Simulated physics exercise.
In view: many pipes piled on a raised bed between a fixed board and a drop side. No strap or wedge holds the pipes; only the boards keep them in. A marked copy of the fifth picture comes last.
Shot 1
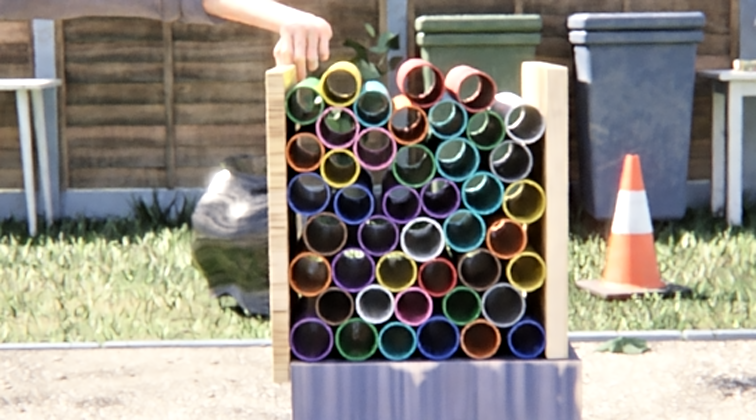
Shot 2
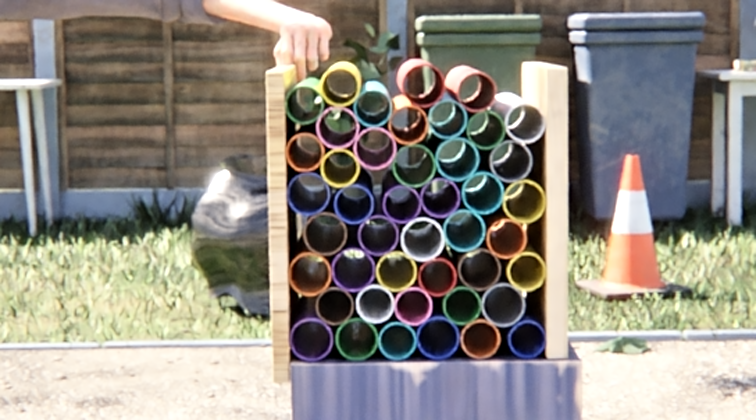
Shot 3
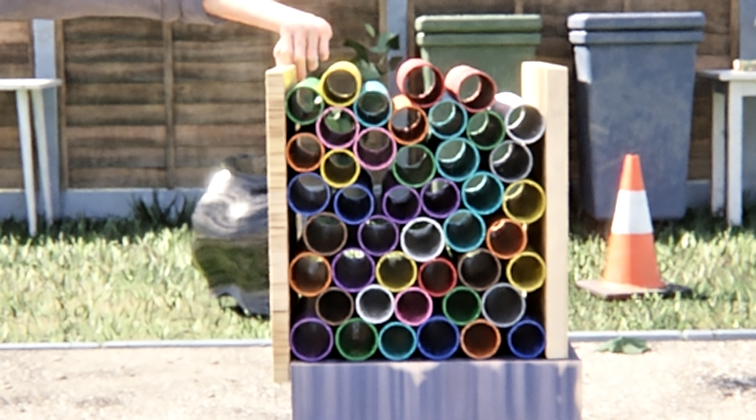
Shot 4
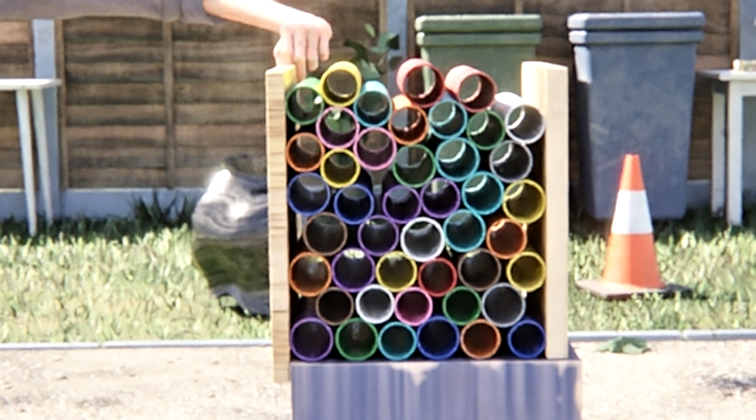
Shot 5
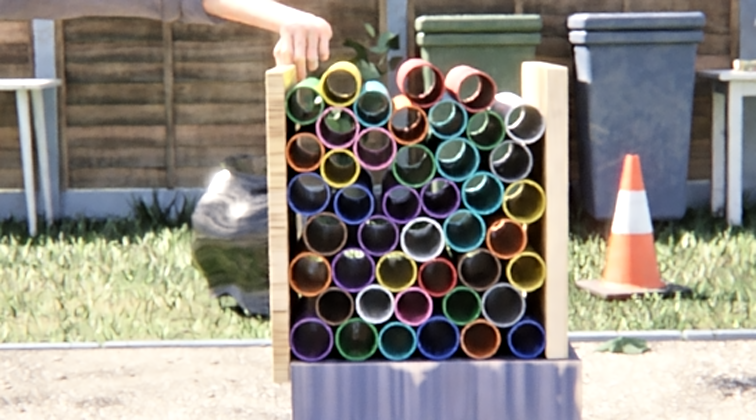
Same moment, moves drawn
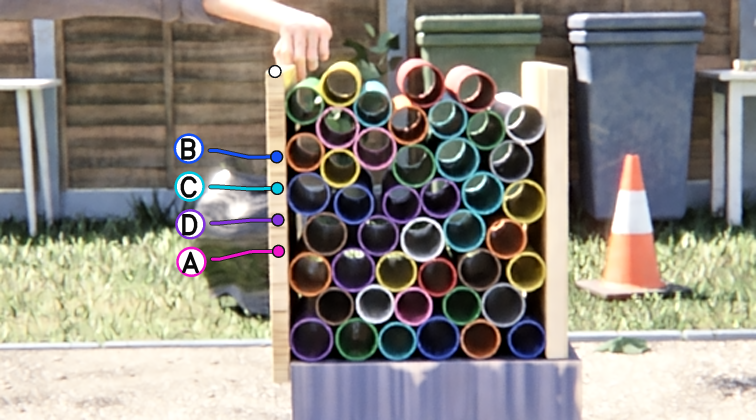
A hand resting on the left side board of a wooden rack stacked with colourful pipes, nothing visibly moving in the yard.
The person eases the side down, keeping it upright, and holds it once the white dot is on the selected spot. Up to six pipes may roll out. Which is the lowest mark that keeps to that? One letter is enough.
Mark D is as low as it can go.
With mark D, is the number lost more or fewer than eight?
At D, fewer than eight.
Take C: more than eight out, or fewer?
Fewer than eight.
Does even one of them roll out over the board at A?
Yes, at A.
On the marked copy, A at (279, 252); B at (277, 157); C at (278, 188); D at (278, 220); the white dot at (275, 71).
With D. Early on, top of the board (285, 137).
Further on, top of the board (287, 210).
At the end, top of the board (287, 219), four out over the board.
As for the rest, A seven out over the board; B two out over the board; C two out over the board.
